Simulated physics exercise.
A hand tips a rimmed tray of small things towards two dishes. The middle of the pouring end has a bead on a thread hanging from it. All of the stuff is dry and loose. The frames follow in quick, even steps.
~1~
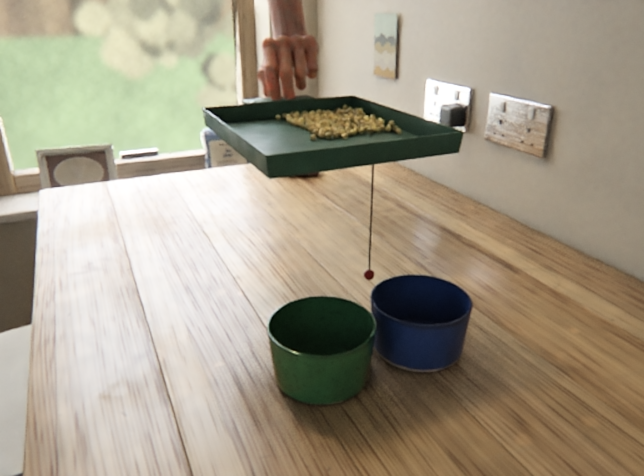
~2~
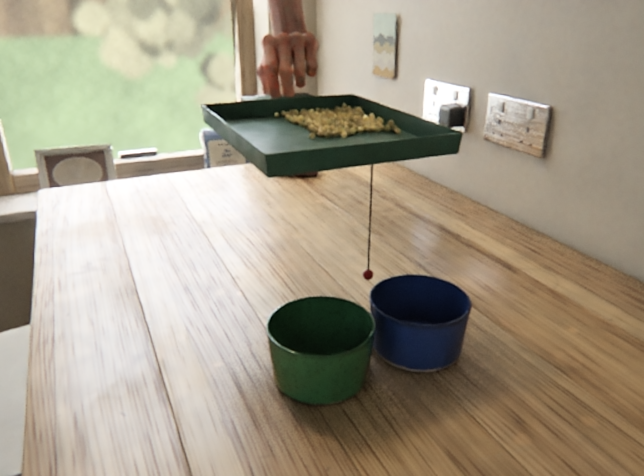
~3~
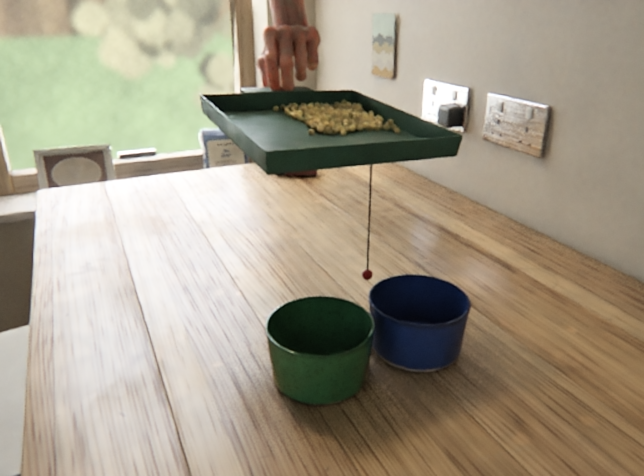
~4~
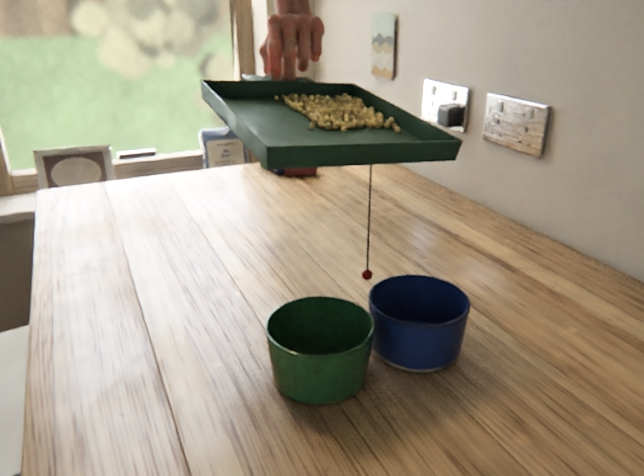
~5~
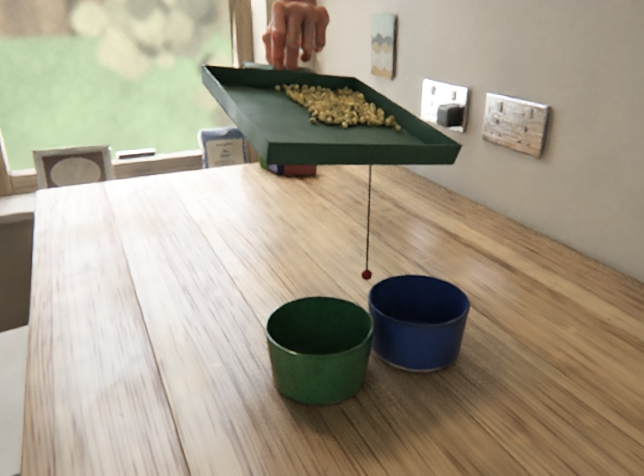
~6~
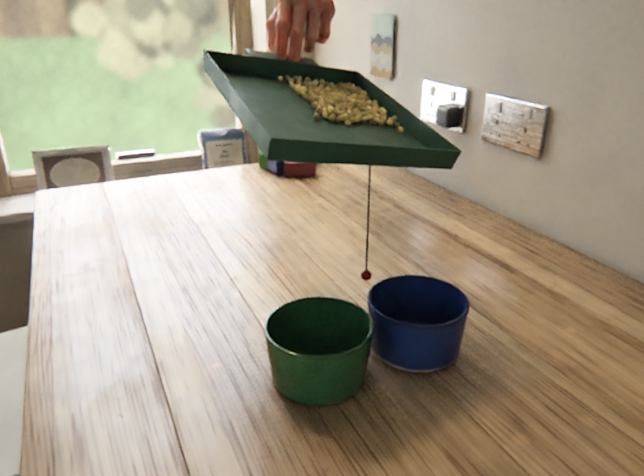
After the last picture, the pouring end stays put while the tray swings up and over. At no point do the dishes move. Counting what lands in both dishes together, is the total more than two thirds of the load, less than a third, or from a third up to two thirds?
The total is less than a third of the load.
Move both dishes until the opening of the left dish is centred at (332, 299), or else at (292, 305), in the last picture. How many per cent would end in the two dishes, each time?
Roughly 90 per cent, then roughly 20 per cent.
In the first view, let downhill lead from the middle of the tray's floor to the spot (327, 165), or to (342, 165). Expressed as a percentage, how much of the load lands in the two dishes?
70 % and 80 %, roughly.
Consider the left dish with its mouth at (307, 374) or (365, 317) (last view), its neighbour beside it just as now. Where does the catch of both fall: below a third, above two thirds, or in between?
Less than a third, then less than a third.
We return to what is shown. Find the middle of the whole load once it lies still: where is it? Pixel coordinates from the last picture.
Centre at rest: Close to (437, 309).
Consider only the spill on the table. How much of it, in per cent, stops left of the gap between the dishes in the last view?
Roughly 10 in a hundred.
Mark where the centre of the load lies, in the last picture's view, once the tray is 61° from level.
Look about (411, 141) in the last picture.
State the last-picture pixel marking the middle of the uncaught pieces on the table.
About (437, 307) in the last picture.
Soon after the last picture, tray tipped steeply; all on the tray.
A little later, tray tipped past a quarter turn; about two thirds on the tray; a stray few in the right dish; a small part outside both; about a quarter in the air.
Later still, tray tipped past a quarter turn; a small part in the right dish; nearly all outside both.
At rest, tray tipped past a quarter turn; none in the left dish; a small part in the right dish; nearly all outside both.
